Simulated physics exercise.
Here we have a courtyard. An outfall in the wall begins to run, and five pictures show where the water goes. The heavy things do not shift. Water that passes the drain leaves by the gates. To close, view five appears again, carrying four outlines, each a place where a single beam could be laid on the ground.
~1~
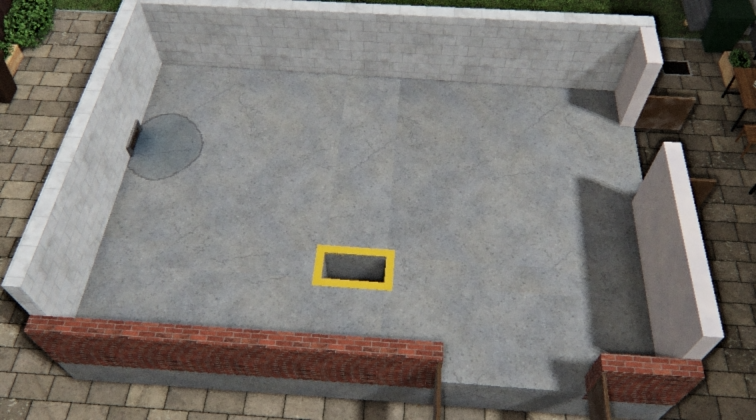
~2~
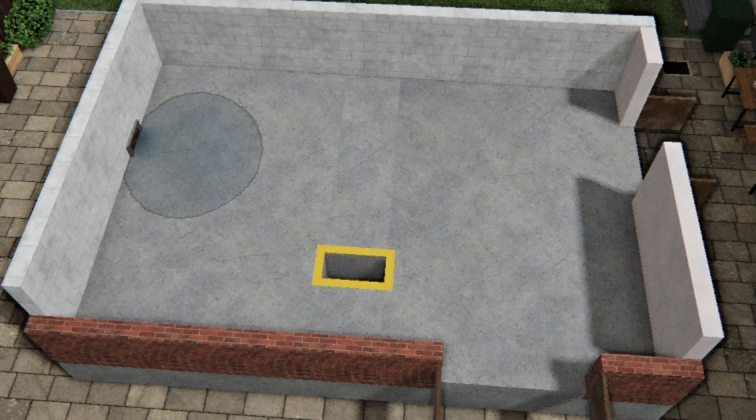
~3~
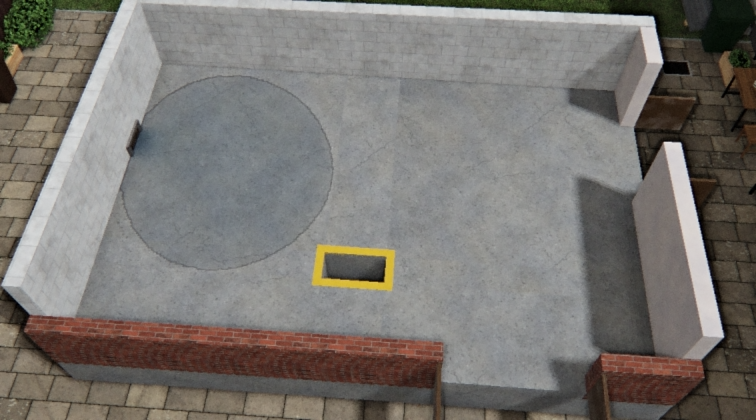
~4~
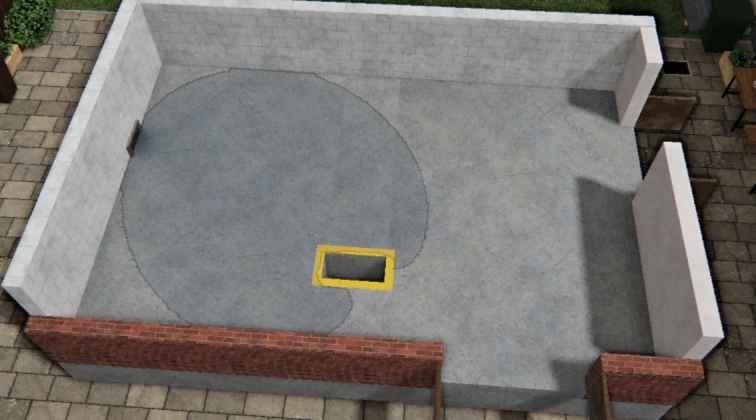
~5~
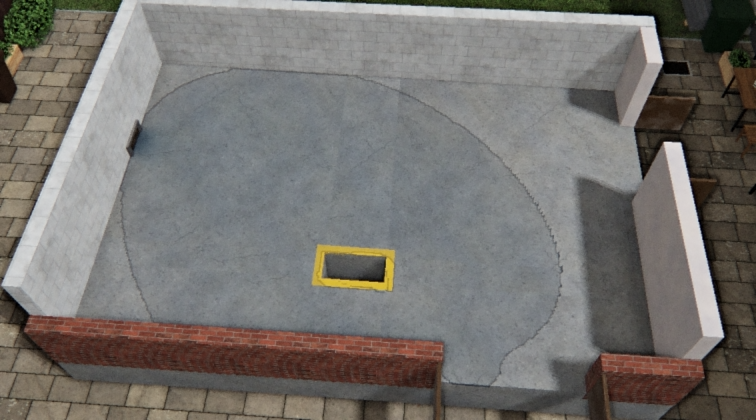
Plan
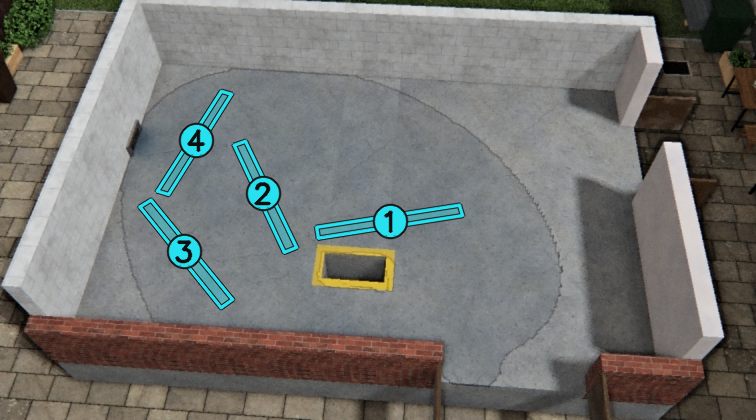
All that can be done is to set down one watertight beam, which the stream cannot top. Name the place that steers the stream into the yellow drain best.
It is 3.
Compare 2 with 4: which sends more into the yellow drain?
Here it is place 4.
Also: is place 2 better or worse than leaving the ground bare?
Place 2 is worse.
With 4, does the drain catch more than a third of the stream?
No, it does not.
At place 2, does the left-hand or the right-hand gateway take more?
The left one.
On the marked copy, 1 from (317, 232) to (460, 210); 2 from (239, 143) to (290, 249); 3 from (145, 203) to (226, 303); 4 from (163, 192) to (226, 92).
For place 1, about 13 % of the stream runs into the yellow drain, about 87 % out by the gates.
For place 2, about 11 % of the stream runs into the yellow drain, about 89 % out by the gates.
For place 3, about 27 % of the stream runs into the yellow drain, about 73 % out by the gates.
For place 4, about 15 % of the stream runs into the yellow drain, about 84 % out by the gates.
